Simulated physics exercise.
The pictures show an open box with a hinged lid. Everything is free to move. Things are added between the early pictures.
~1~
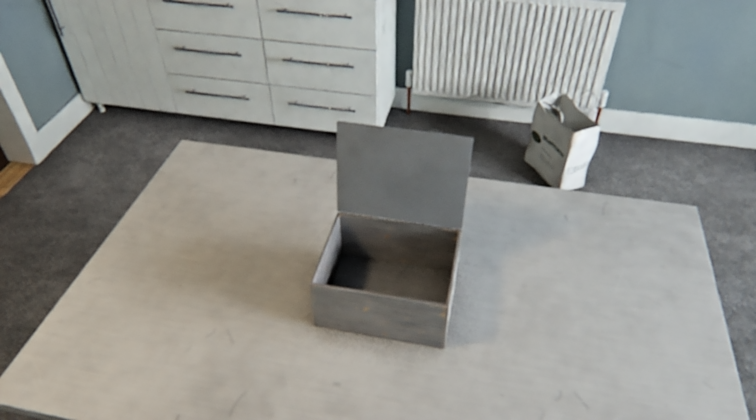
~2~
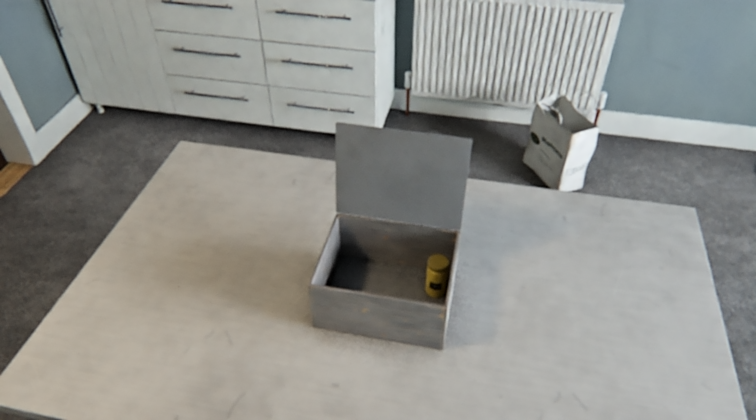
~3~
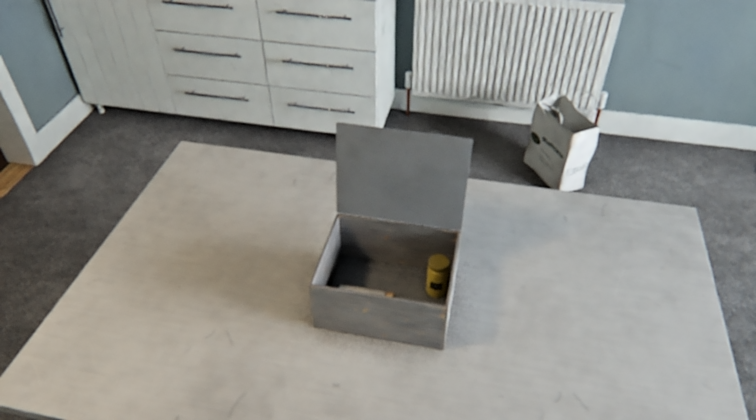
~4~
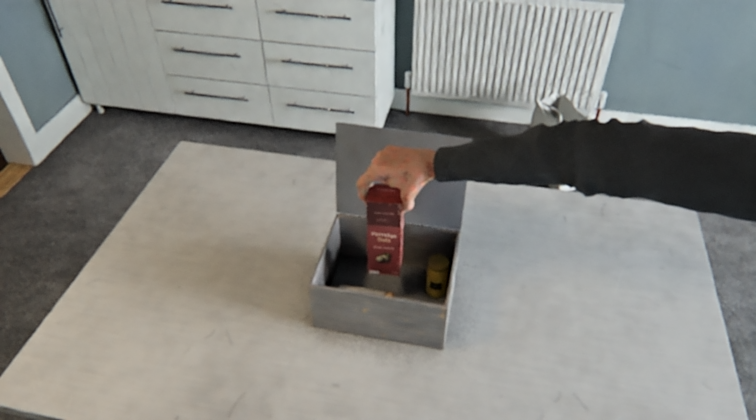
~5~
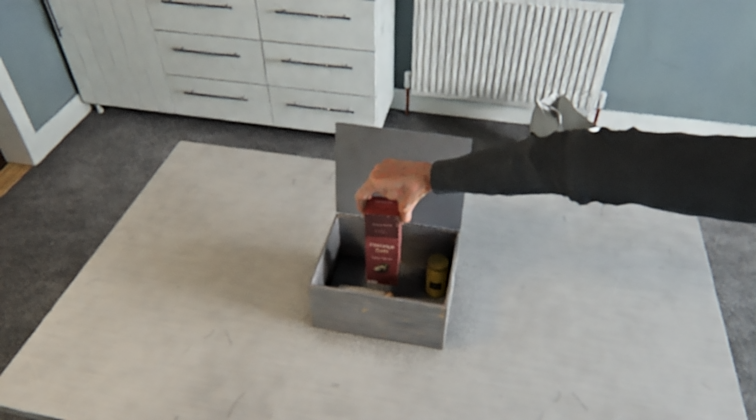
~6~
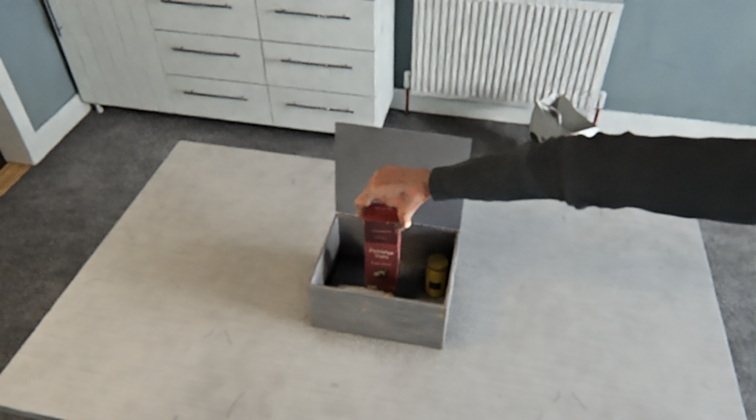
A yellow container appeared in the right side of an open gray box on a table, then a hand reached in from the right and lowered a red carton into the box beside it.
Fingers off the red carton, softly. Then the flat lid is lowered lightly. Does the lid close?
It stays ajar.
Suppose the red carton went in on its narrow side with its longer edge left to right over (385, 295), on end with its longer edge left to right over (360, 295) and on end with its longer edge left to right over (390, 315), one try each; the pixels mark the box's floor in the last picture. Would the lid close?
First try: It shuts flat; second try: It stays ajar; third try: It is held up.
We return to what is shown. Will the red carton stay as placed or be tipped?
It ends up tilted.
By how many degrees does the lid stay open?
About 80°.
Then, 0.30 s after the last picture, red carton tipped 34° from how it was near (391, 248).
Then, 0.50 s after the last picture, red carton tipped 55° from how it was near (389, 258); white shaker rolled about its own width.
Then, 2.60 s after the last picture, lid 80° above the rim; red carton tipped 45° from how it was near (384, 258); white shaker rolled about its own width.
At rest, lid 80° above the rim; tipped over in the box, red carton; the other 2 in place. Seen from the same camera at the end, red carton near (382, 258).
